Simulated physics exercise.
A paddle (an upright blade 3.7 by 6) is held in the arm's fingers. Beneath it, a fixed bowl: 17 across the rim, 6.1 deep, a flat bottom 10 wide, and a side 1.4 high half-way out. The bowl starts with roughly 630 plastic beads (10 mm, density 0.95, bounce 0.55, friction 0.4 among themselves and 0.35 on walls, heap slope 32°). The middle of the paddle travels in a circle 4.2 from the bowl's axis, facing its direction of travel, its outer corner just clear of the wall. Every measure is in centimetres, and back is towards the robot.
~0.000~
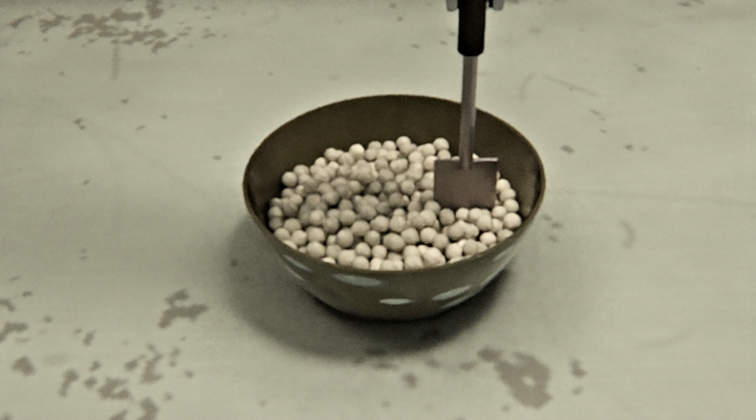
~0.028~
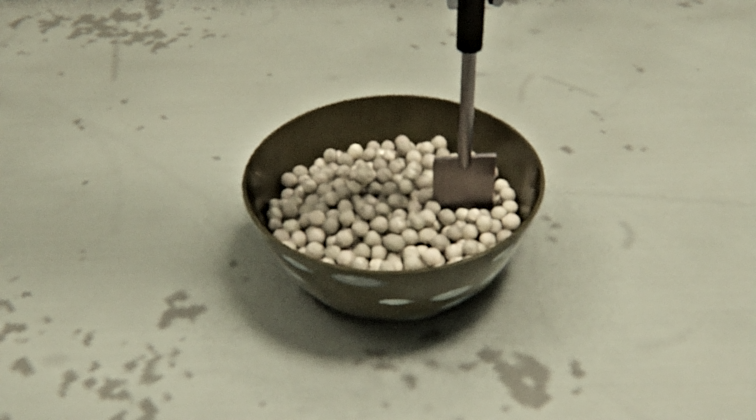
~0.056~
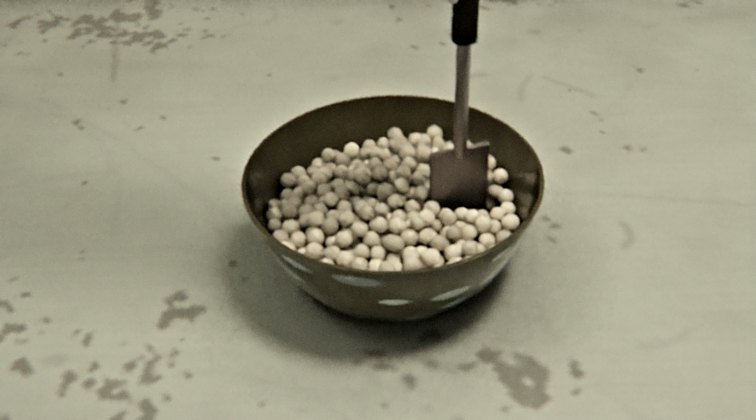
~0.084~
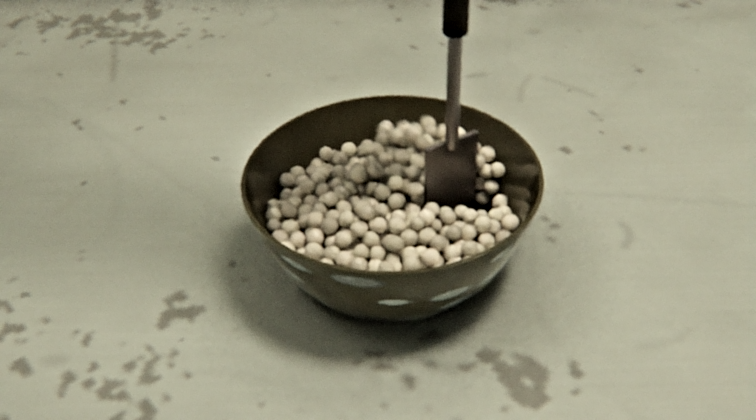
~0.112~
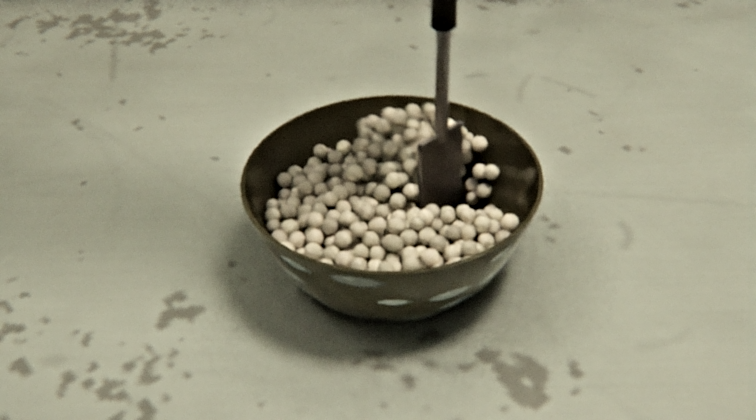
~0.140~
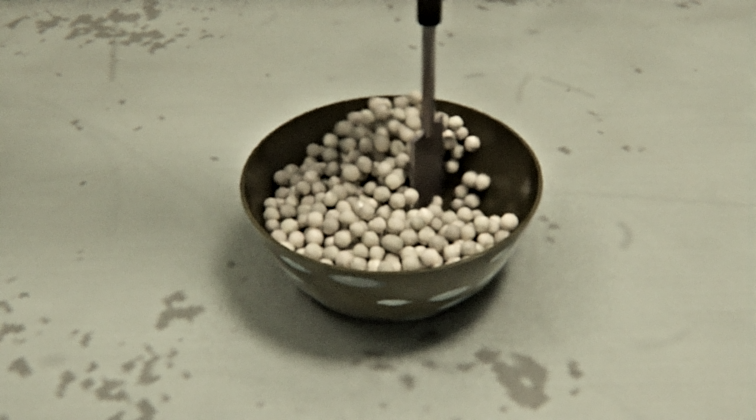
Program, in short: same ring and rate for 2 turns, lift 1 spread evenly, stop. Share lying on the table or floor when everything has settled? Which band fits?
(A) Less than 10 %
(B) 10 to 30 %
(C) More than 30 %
The answer is B.
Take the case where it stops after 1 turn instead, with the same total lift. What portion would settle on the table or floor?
Roughly 10 percent would end up there.
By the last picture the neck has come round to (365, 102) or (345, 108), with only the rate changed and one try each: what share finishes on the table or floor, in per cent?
Roughly 45 and 55 percent, in that order.
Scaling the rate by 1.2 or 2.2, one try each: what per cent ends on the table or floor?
I'd expect about 25 per cent, then about 50 per cent.
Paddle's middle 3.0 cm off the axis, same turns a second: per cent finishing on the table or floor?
Roughly 5 percent, I'd expect.
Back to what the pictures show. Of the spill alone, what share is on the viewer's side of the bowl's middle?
60 per cent, roughly.
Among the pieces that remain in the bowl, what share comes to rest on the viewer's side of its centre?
I'd say around 35 per cent.
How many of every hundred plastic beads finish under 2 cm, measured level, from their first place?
Around 5 in a hundred, roughly.
After 0.70 s, 318° round, highest piece 8 above the table; 582 in the bowl, 45 on the table or floor, 4 in flight or on the tool.
After 1.26 s, 220° round, highest piece 8 above the table; 534 in the bowl, 93 on the table or floor, 4 in flight or on the tool.
After 1.74 s, 0° round, highest piece 7 above the table; 514 in the bowl, 117 on the table or floor.
After 2.44 s, 0° round, highest piece 7 above the table; 514 in the bowl, 117 on the table or floor.
In the end, 514 in the bowl, 117 on the table or floor. That is 19 % on the table or floor.
